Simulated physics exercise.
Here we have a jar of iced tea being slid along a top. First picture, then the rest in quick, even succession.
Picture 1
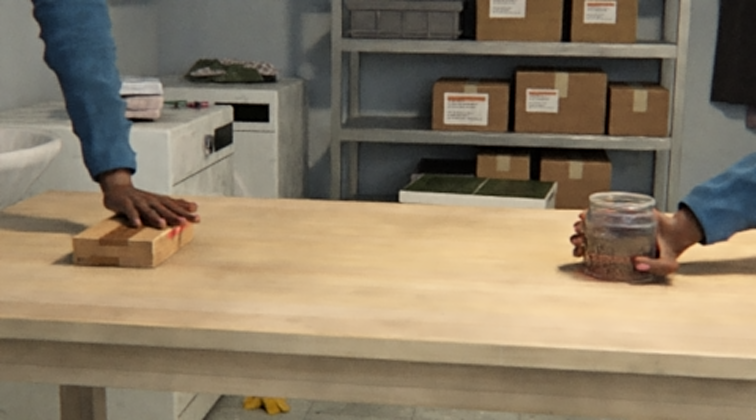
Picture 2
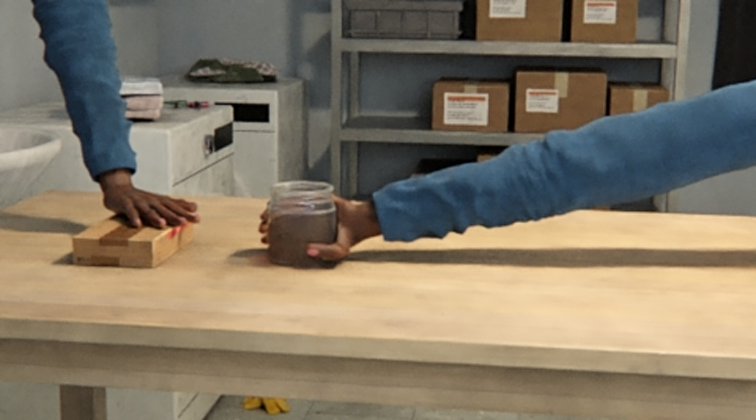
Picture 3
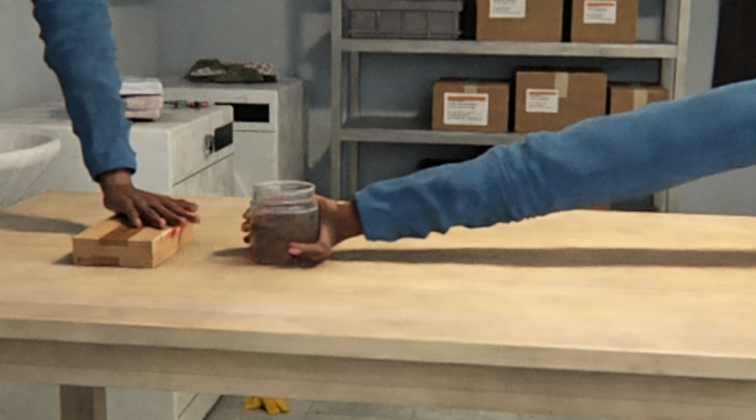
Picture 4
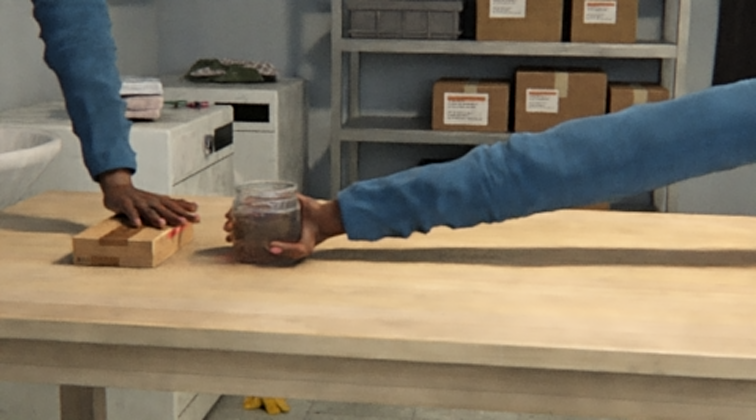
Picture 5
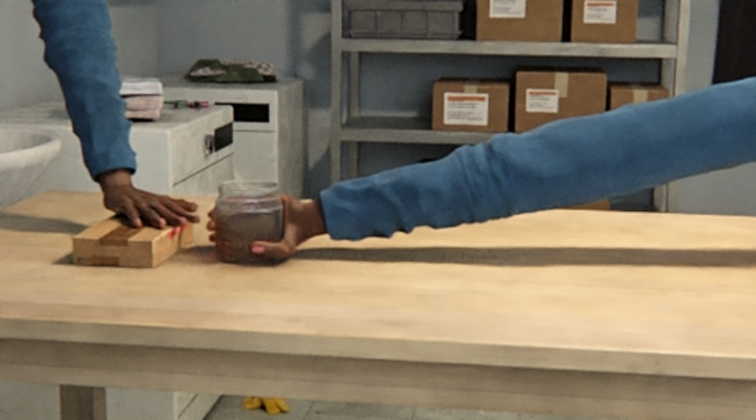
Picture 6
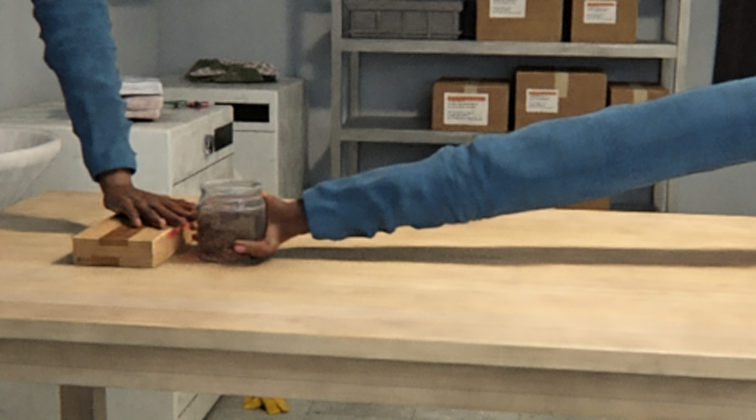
A jar of dark liquid slides left across the table, guided by a hand, nearing a box.
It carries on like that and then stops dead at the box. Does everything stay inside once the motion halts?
Yes, nothing is lost.
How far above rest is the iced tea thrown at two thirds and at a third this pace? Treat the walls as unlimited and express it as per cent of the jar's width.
20 %, then 10 %.
Shortly, the jar meets the box.
Then, the iced tea surges up the wall; the wave climbs under half way to the rim.
At the finish, the jar stands at the box; none is lost.
